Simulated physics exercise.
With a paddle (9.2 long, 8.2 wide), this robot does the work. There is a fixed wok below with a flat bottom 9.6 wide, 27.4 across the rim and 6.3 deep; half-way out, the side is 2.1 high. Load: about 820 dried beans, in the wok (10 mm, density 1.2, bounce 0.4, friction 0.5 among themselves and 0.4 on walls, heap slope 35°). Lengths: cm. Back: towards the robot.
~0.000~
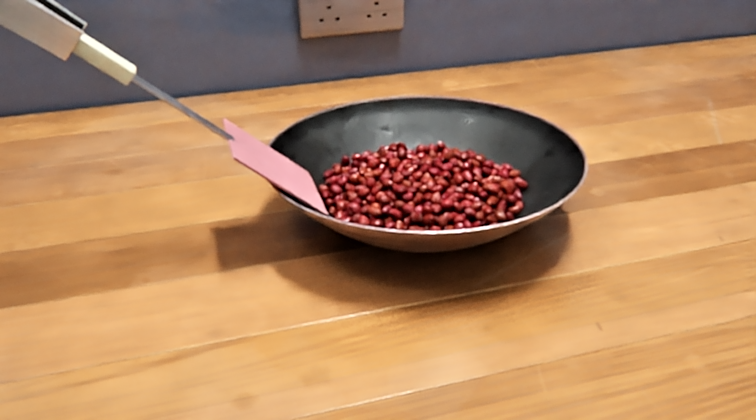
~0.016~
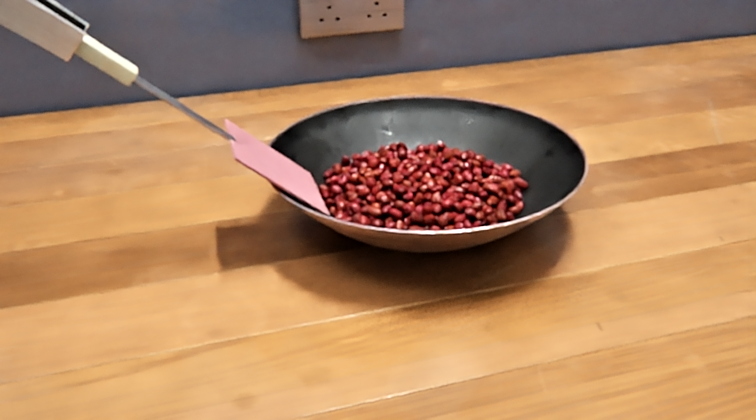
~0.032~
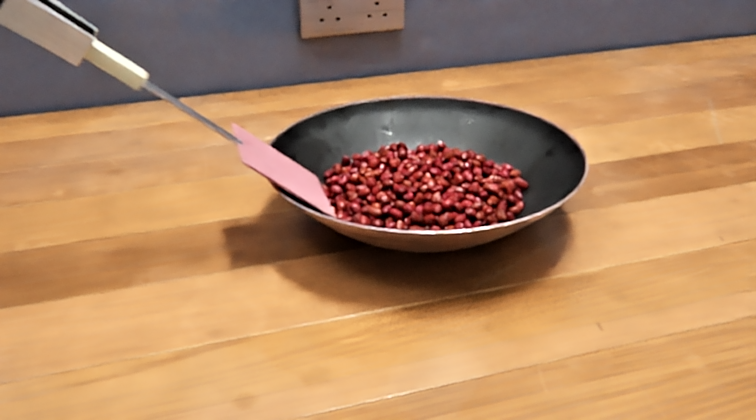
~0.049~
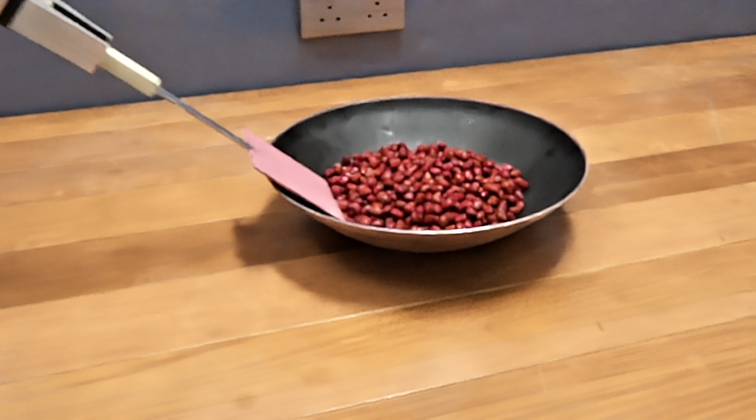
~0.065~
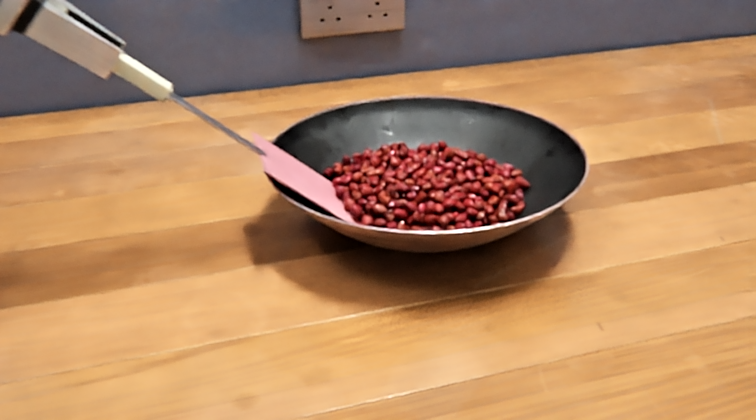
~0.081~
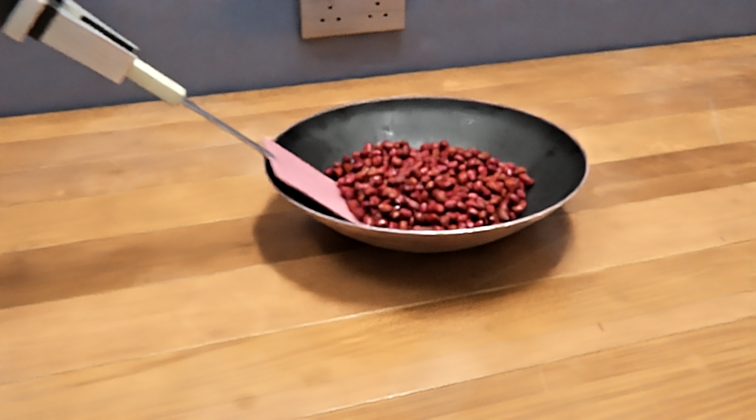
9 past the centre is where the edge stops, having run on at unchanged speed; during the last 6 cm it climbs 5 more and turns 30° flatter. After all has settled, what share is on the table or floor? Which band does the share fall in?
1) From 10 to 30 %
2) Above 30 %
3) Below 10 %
The answer is 1.
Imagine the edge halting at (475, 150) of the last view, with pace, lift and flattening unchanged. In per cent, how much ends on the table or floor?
0 %.
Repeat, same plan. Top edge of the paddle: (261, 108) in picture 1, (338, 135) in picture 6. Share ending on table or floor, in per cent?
Around 35 per cent finishes there.
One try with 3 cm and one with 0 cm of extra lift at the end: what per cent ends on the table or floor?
Estimates, in order: 15 % then 20 %.
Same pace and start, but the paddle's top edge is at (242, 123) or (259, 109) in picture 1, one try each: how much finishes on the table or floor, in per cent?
Some 20 and 20 per cent.
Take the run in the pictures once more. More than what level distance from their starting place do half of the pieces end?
Level distance of around 6 cm.
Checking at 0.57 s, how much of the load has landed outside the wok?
Roughly 15 percent.
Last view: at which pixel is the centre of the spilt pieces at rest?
About (608, 183).
After 0.20 s, sloping 42°, highest piece 6 above the table; 821 in the wok.
After 0.31 s, sloping 32°, highest piece 9 above the table; 812 in the wok, 9 on the blade or in flight.
After 0.57 s, sloping 12°, highest piece 8 above the table; 662 in the wok, 124 on the table or floor, 35 on the blade or in flight.
After 1.62 s, sloping 12°, highest piece 7 above the table; 659 in the wok, 162 on the table or floor.
At rest, 659 in the wok, 162 on the table or floor. That is 20 % on the table or floor.
